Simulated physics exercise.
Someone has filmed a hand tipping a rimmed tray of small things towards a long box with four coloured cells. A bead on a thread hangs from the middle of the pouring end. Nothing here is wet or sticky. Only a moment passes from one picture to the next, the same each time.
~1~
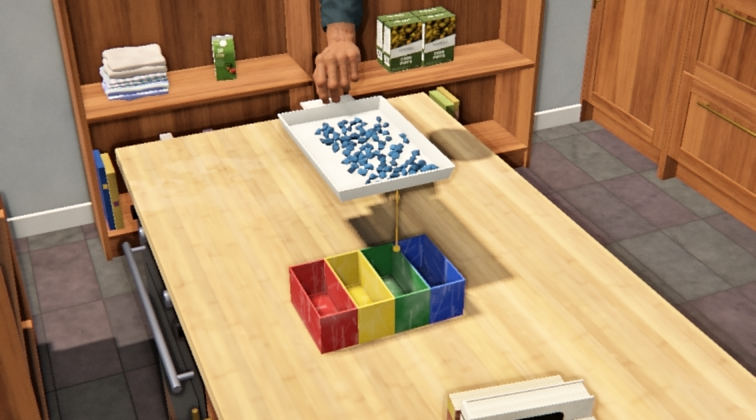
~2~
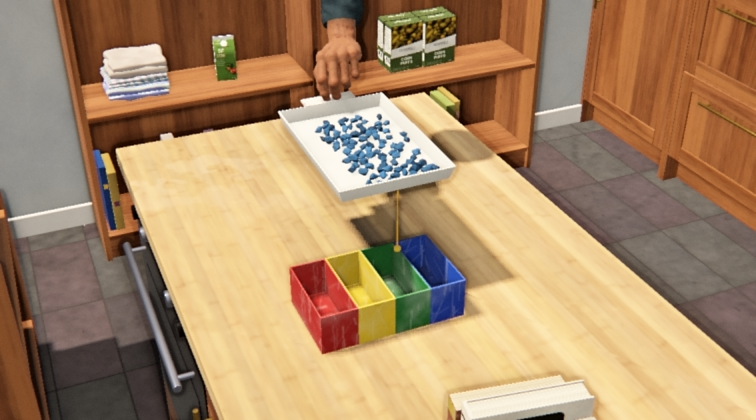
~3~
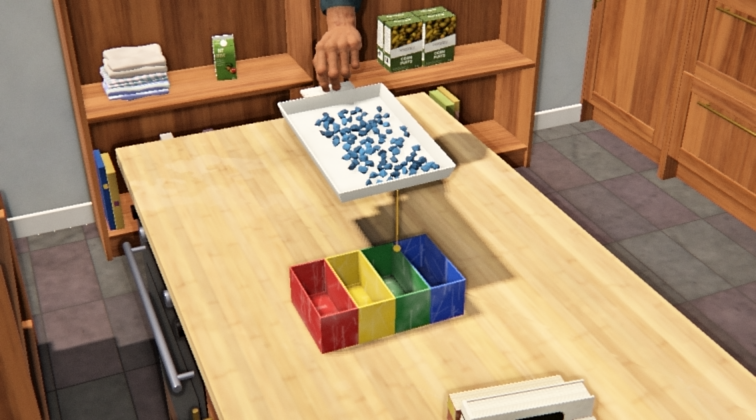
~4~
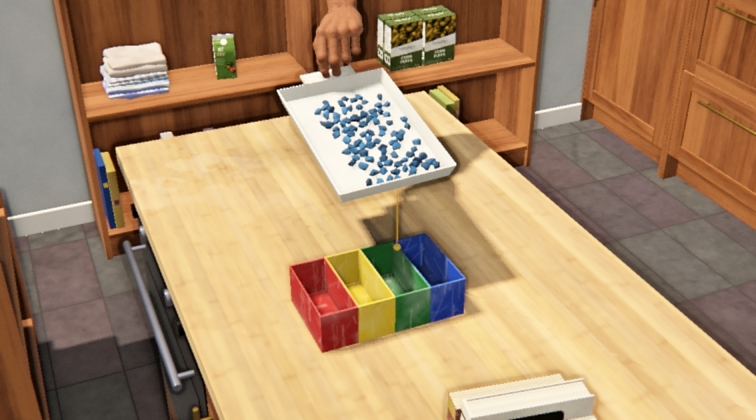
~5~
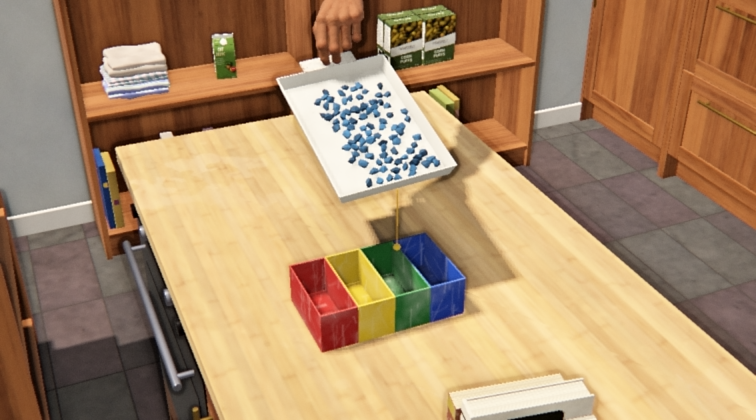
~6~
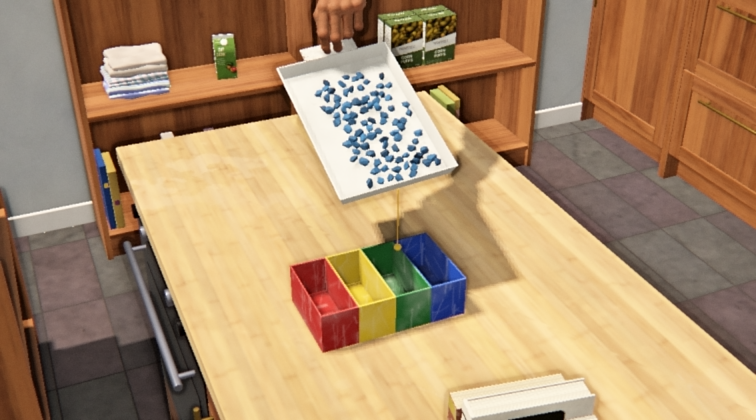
A hand gradually raising the back of a white tray of blue stones above a box with red, yellow, green and blue cells.
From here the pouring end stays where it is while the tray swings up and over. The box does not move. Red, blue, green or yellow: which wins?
The yellow one ends fullest.
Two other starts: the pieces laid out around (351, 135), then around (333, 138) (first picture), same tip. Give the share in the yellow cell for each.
Roughly 40 per cent, and 50 per cent.
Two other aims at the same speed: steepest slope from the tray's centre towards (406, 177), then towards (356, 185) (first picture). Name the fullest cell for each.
In turn: The blue one; the cell in yellow.
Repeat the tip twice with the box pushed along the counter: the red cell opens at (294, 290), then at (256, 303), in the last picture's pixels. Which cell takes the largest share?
One: Green. Two: The blue one.
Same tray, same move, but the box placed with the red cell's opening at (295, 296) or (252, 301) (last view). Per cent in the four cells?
In turn 90 and 60 in a hundred.
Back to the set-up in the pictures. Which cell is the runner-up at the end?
Next in line is that green cell.
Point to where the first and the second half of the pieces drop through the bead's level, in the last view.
The first part at (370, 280); the rest at (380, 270).
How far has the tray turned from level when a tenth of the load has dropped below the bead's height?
Roughly 85°.
Soon, tray tipped steeply; nearly all on the tray; a stray few falling or outside the box.
A while on, tray tipped past a quarter turn; about a quarter on the tray; about a third in the yellow cell; about a quarter in the green cell; a small part in the red cell; a stray few in the blue cell; a small part falling or outside the box.
Towards the end, tray tipped past a quarter turn; about half in the yellow cell; about a quarter in the green cell; a small part in the blue cell; a small part in the red cell; a stray few falling or outside the box.
Finally, tray tipped past a quarter turn; about half in the yellow cell; about a quarter in the green cell; a small part in the blue cell; a small part in the red cell; a stray few outside the box.
